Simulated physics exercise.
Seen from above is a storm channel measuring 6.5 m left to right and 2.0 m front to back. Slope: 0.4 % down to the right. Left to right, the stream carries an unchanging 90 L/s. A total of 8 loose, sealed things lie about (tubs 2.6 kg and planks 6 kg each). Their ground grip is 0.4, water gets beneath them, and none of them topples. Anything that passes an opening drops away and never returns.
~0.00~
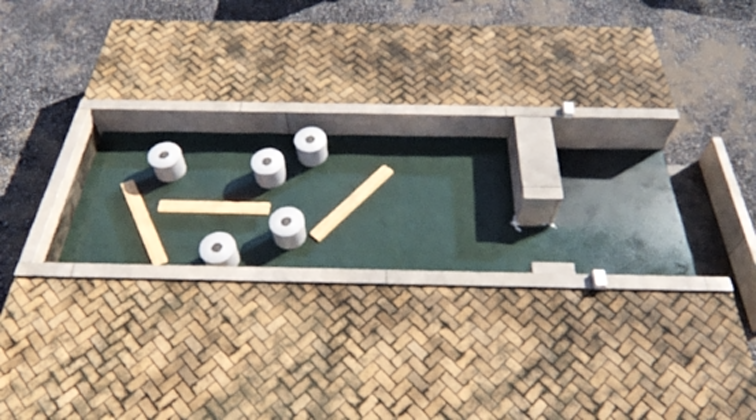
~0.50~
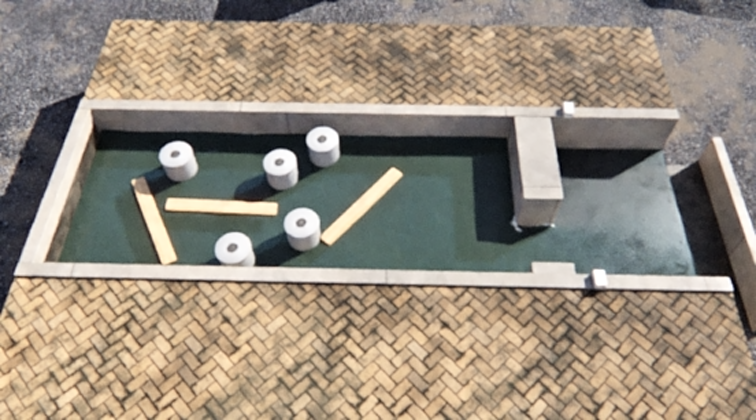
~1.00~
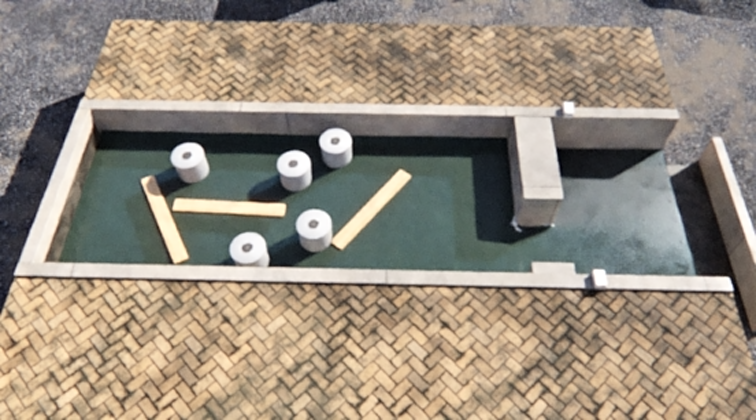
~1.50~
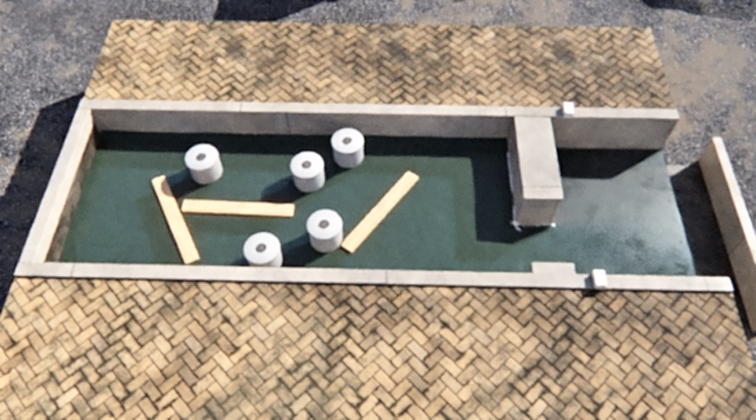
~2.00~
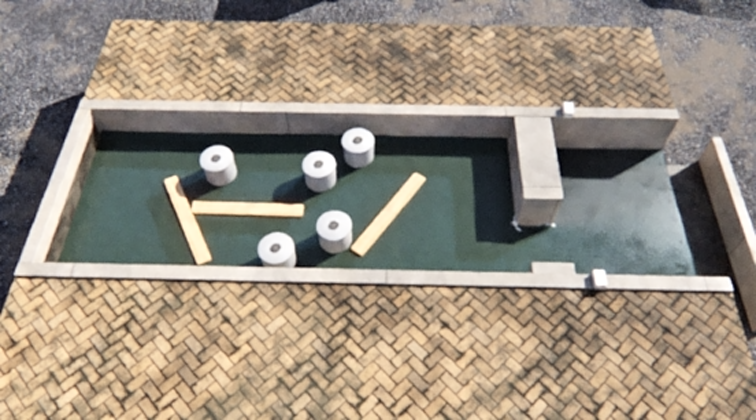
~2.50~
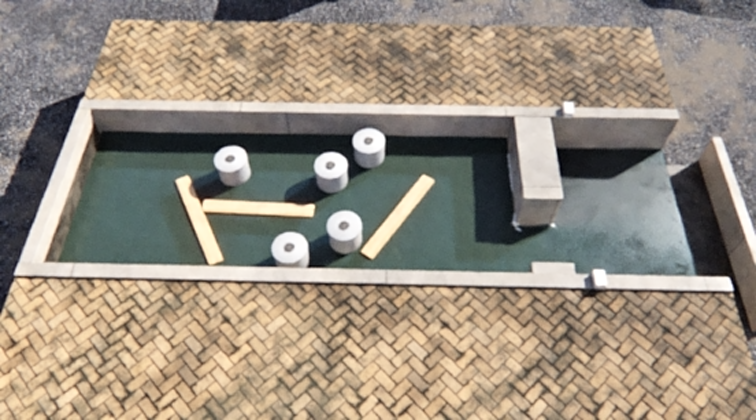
In a walled channel of dark water, white tubs and wooden planks drift slowly right.
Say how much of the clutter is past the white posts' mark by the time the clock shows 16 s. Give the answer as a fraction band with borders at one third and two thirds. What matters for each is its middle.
Band: Less than 1/3.
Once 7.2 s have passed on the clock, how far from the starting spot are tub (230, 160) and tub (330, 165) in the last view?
In order: 200 cm and 200 cm.
After 3.5 s 0 of 8 are over the mark; 8 afloat.
After 7.2 s 0 of 8 are over the mark; 8 afloat.
After 12.0 s 0 of 8 are over the mark; 8 afloat.
After 16.0 s 0 of 8 are over the mark; 8 afloat.
